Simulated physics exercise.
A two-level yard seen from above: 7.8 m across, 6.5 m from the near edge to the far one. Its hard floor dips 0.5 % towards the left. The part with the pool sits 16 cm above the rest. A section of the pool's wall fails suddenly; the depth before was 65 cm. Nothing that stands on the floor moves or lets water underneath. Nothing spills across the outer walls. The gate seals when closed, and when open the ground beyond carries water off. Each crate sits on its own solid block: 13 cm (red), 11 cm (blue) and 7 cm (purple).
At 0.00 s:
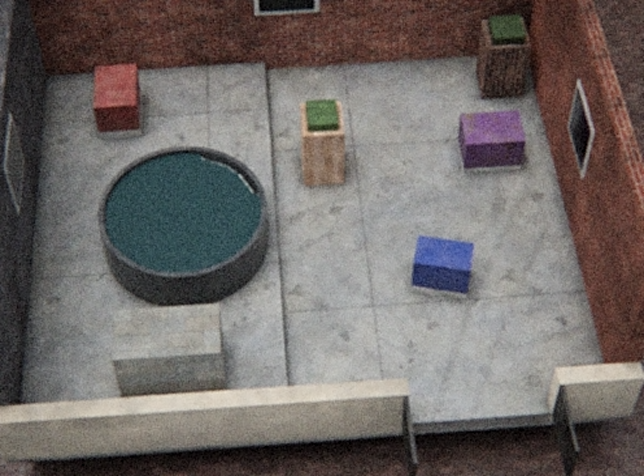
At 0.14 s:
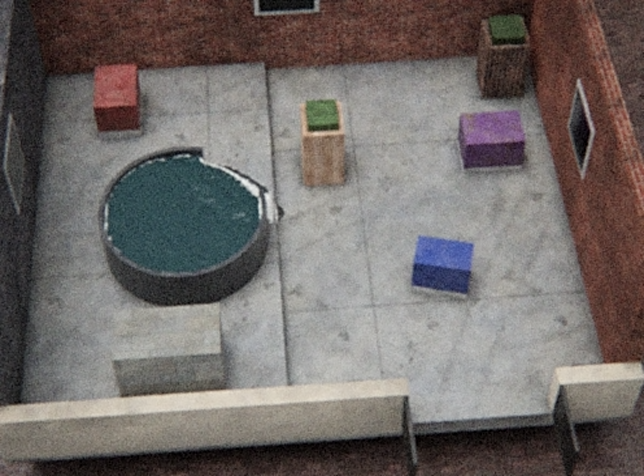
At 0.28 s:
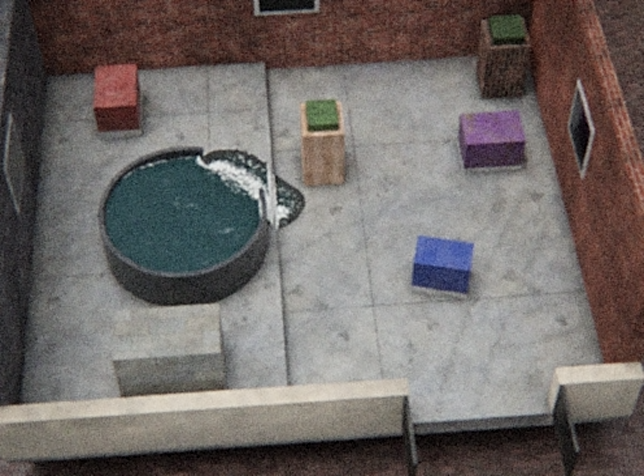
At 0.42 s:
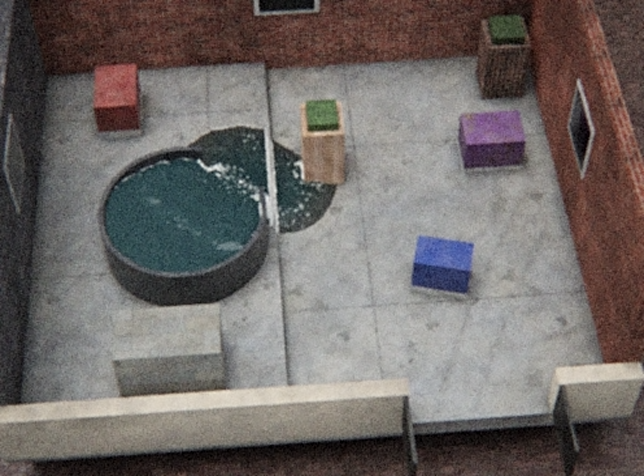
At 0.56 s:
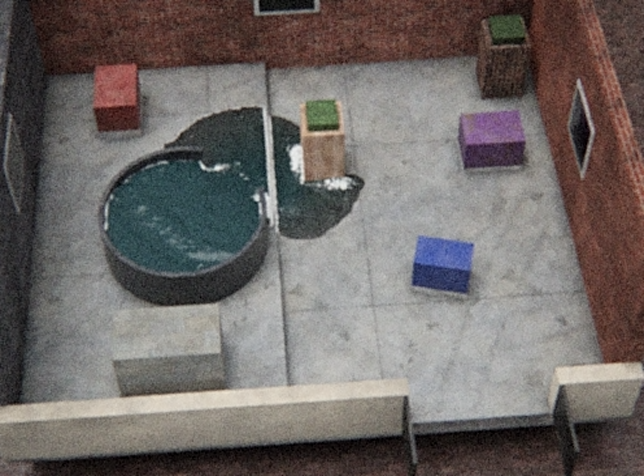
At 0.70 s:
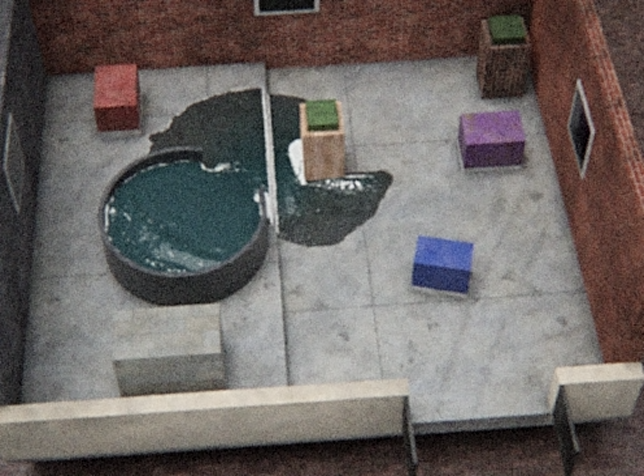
The clip shows a round pool in a walled yard with colored crates; its wall opens at the upper right, and foaming water pours out, spreading across the floor and around a wooden block topped with green.
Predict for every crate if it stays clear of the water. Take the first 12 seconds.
The red crate keeps dry; the blue crate is wetted; the purple crate gets wet.
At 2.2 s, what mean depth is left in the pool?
Some 34 cm.
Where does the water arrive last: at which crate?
It is the blue one.
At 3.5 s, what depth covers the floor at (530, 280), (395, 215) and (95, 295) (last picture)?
Roughly 2, 3 and 0 cm, in turn.
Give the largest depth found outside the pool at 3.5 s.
Up to some 30 cm.
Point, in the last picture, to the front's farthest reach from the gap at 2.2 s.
At about (505, 60).
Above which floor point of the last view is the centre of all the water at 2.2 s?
At about (253, 187).
After 1.4 s water covers 20 % of the floor and is deepest (42 cm) near (293, 175); red plinth reached, blue plinth not reached, purple plinth reached.
After 2.2 s water covers 35 % of the floor and is deepest (38 cm) near (285, 74); red plinth reached, blue plinth reached, purple plinth reached.
After 3.5 s water covers 45 % of the floor and is deepest (30 cm) near (516, 60); red plinth reached, blue plinth reached, purple plinth reached.
After 7.0 s water covers 70 % of the floor and is deepest (17 cm) near (477, 136); red plinth reached, blue plinth reached, purple plinth reached.
After 12.0 s water covers 90 % of the floor and is deepest (13 cm) near (294, 346); highest at the red plinth 7 cm, highest at the blue plinth 15 cm, highest at the purple plinth 20 cm.
